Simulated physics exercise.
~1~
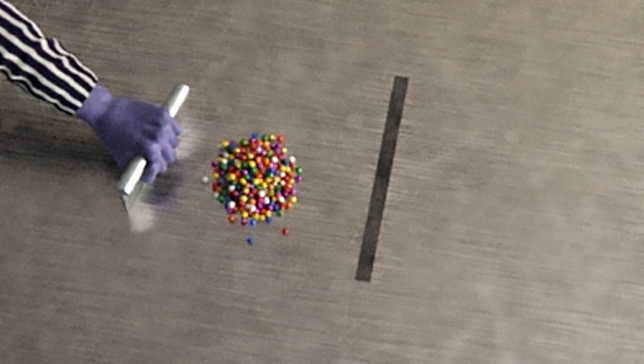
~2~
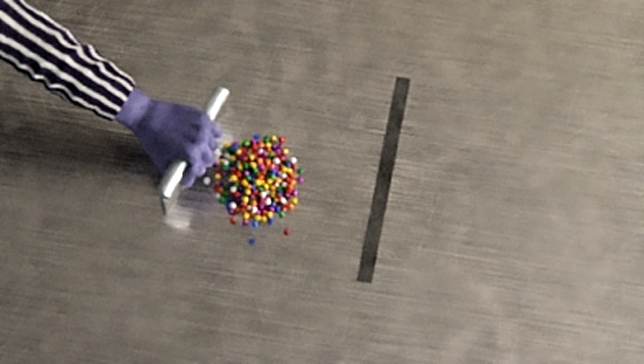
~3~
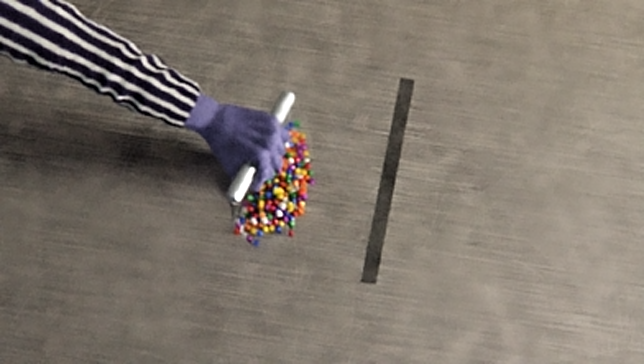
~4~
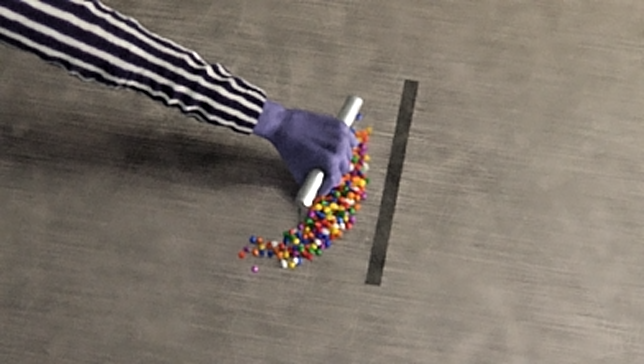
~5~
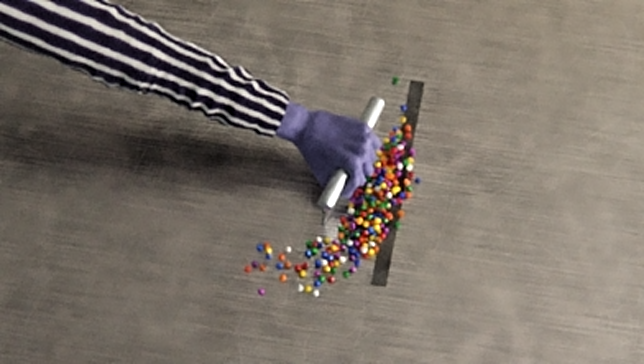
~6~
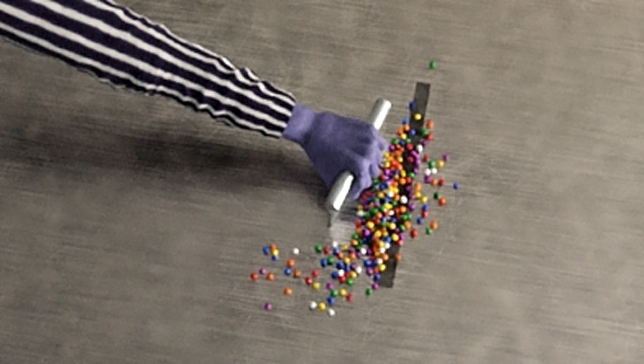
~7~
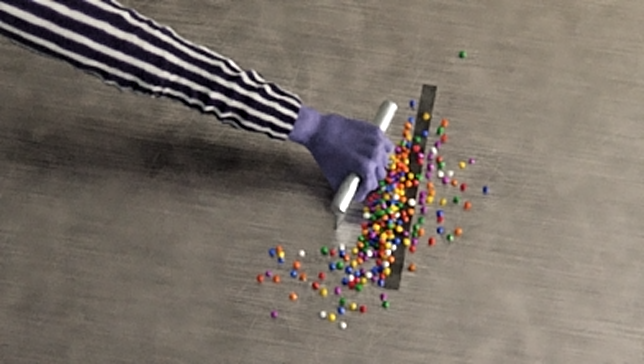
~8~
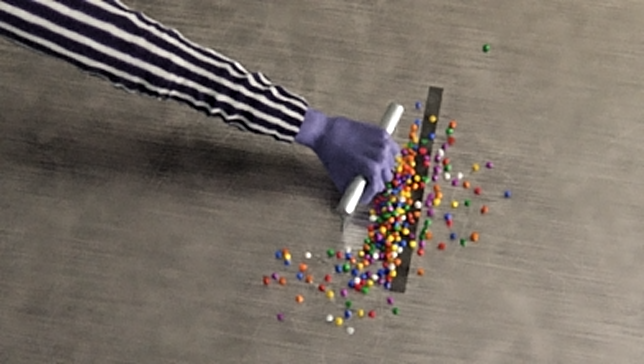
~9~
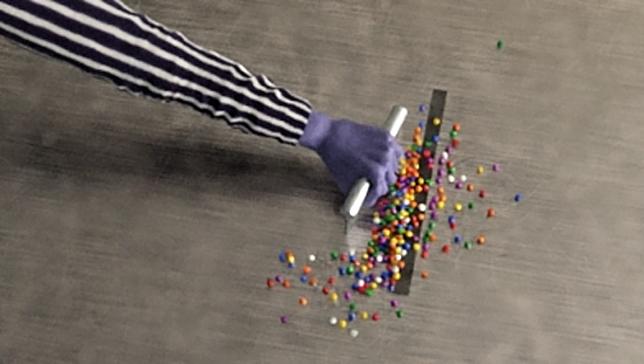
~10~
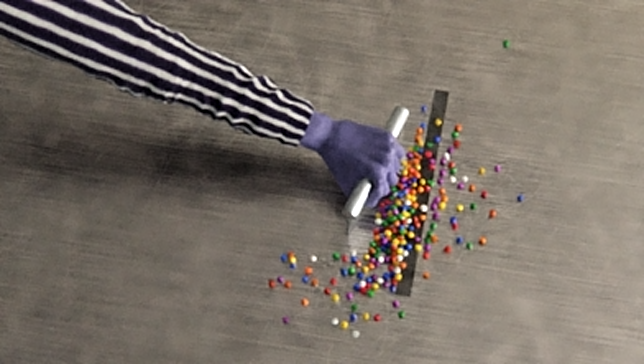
At the start, a purple-gloved hand in a black-and-white striped sleeve holds a scraper to the left of a round heap of colourful beads, with a dark strip fastened farther right on a grey surface. The hand pushes the scraper rightward into the heap, squashing it into a slanted band. The beads are swept toward the strip, some trailing off below the blade. As the scraper slows and halts short of the strip, beads spill onto and across it, one green bead rolling far to the upper right. Finally, most beads lie between blade and strip, with others scattered around.
